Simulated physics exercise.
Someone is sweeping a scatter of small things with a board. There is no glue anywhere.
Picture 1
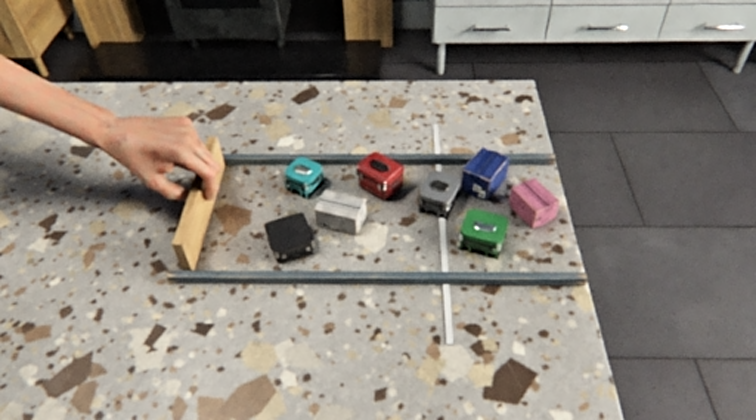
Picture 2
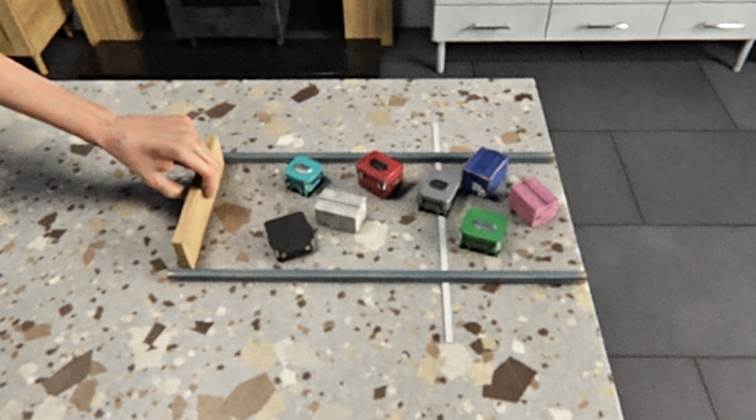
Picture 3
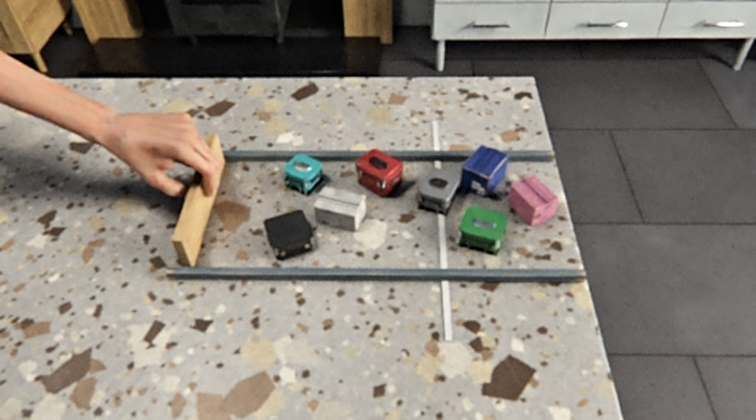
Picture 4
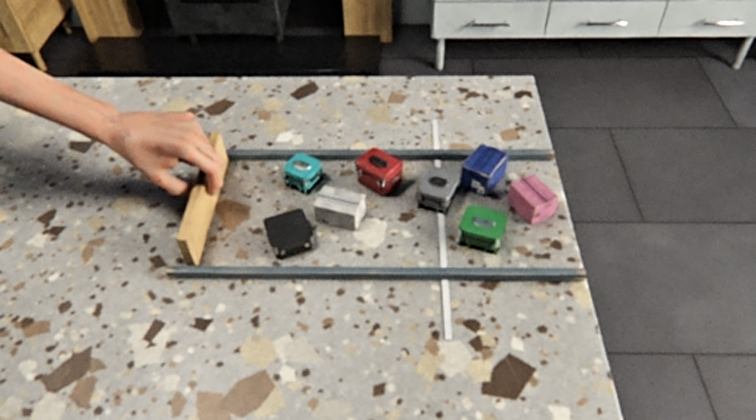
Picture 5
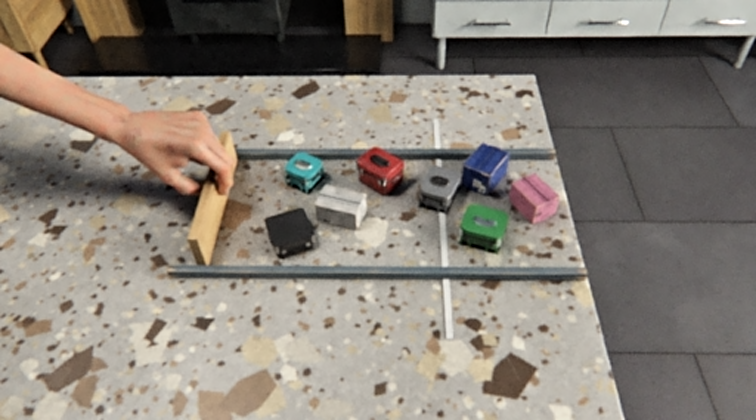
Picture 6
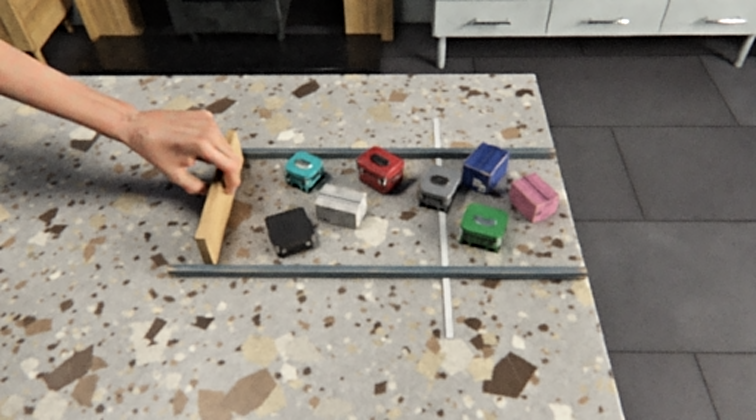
A hand slides a wooden board slightly right toward small colored cases that stay still.
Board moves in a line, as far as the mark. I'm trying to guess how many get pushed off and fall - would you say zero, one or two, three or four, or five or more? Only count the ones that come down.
I would say zero.
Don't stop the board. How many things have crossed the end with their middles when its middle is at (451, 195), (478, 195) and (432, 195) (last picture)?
Middles past end - pos 1: 0, pos 2: 1, pos 3: 0.
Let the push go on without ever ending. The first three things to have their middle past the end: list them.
Earliest to latest: The pink box, the blue box, the grey case.
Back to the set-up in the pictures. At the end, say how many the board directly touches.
Looks like 3 of them, all told.
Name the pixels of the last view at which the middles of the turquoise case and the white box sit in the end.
You'll see the turquoise case at (454, 166), with the white box at (465, 200).
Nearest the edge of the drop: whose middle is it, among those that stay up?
I'd say the pink box.
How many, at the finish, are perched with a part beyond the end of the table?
The count is 0.
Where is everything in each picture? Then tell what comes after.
The first frame shows pink box (534, 203); blue box (485, 174); green case (484, 234); board (201, 201); tape (442, 216).
The second frame shows blue box (484, 173); white box (341, 211).
The third frame shows green case (483, 231); board (201, 197).
The fourth frame shows pink box (533, 199); red case (380, 172).
The fifth frame shows blue box (485, 169); turquoise case (304, 173).
The sixth frame shows pink box (534, 198); blue box (485, 168); green case (484, 228); board (222, 195); tape (442, 210).
Early on, none off yet; pink box at rest near (534, 198); blue box at rest near (485, 168); green case at rest near (484, 228).
A while later, none off yet; pink box at rest near (534, 198); blue box travelled a little near (501, 167); green case at rest near (485, 229).
Finally, the number that fall off is zero.
